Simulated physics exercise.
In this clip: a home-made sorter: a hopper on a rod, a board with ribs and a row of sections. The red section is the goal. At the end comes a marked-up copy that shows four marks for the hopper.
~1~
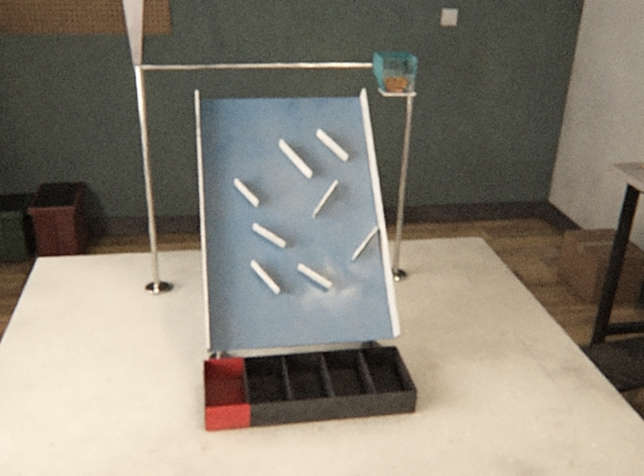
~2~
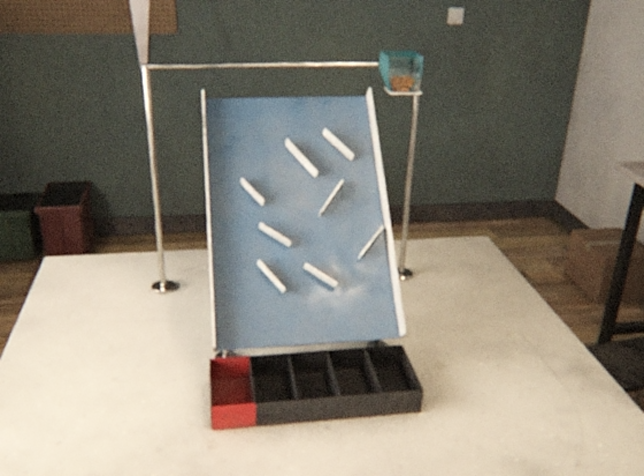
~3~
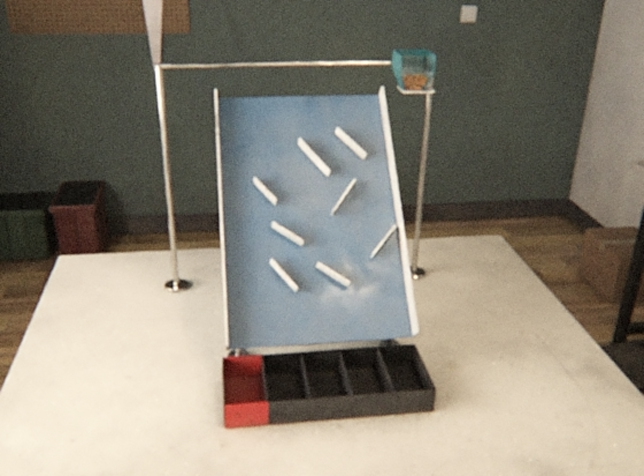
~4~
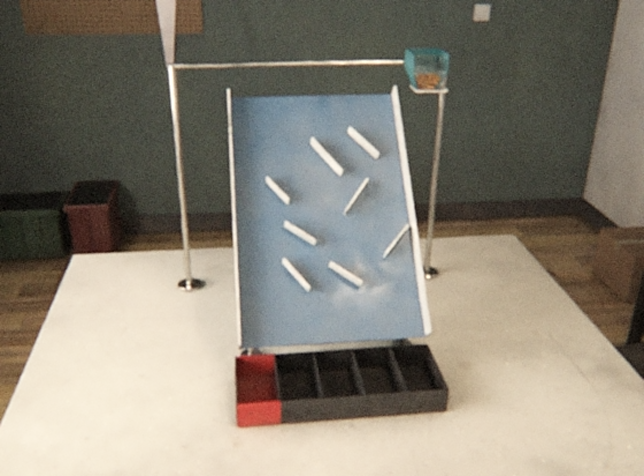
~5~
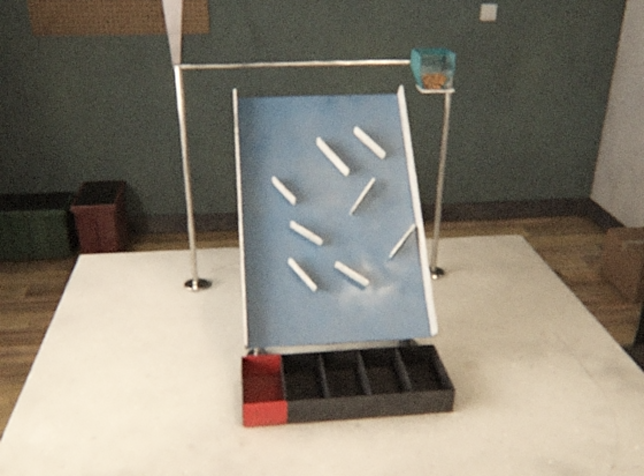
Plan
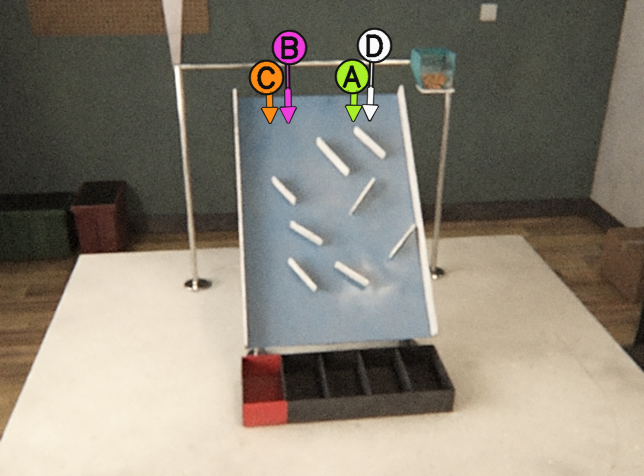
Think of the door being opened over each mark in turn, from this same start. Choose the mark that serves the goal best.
Go for C.
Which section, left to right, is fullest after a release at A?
It is the fourth one.
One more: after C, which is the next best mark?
B.
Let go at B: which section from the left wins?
It is the fifth one.
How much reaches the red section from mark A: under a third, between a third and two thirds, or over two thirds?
It is under a third.
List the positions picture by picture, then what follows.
The first frame shows hopper at (395, 85), roasted chickpeas, door shut.
The second frame shows ribs (287, 139) to (317, 172), (325, 129) to (354, 155), (242, 178) to (264, 201).
The third frame shows ribs (333, 211) to (355, 179), (272, 222) to (303, 241), (373, 254) to (396, 225).
The fourth frame shows ribs (284, 258) to (310, 288), (330, 262) to (362, 282).
The fifth frame shows red section at (265, 413), number 1 of 5 from the left.
On the marked copy, mark A meets the board at (353, 115); mark B meets the board at (288, 117); mark C meets the board at (270, 117); mark D meets the board at (369, 114).
For mark A, none in the red section, nearly all in other sections, a small part held on the board.
For mark B, a small part in the red section, most in other sections, a stray few outside the box.
For mark C, about half in the red section, about half in other sections.
For mark D, none in the red section, nearly all in other sections, a small part held on the board.
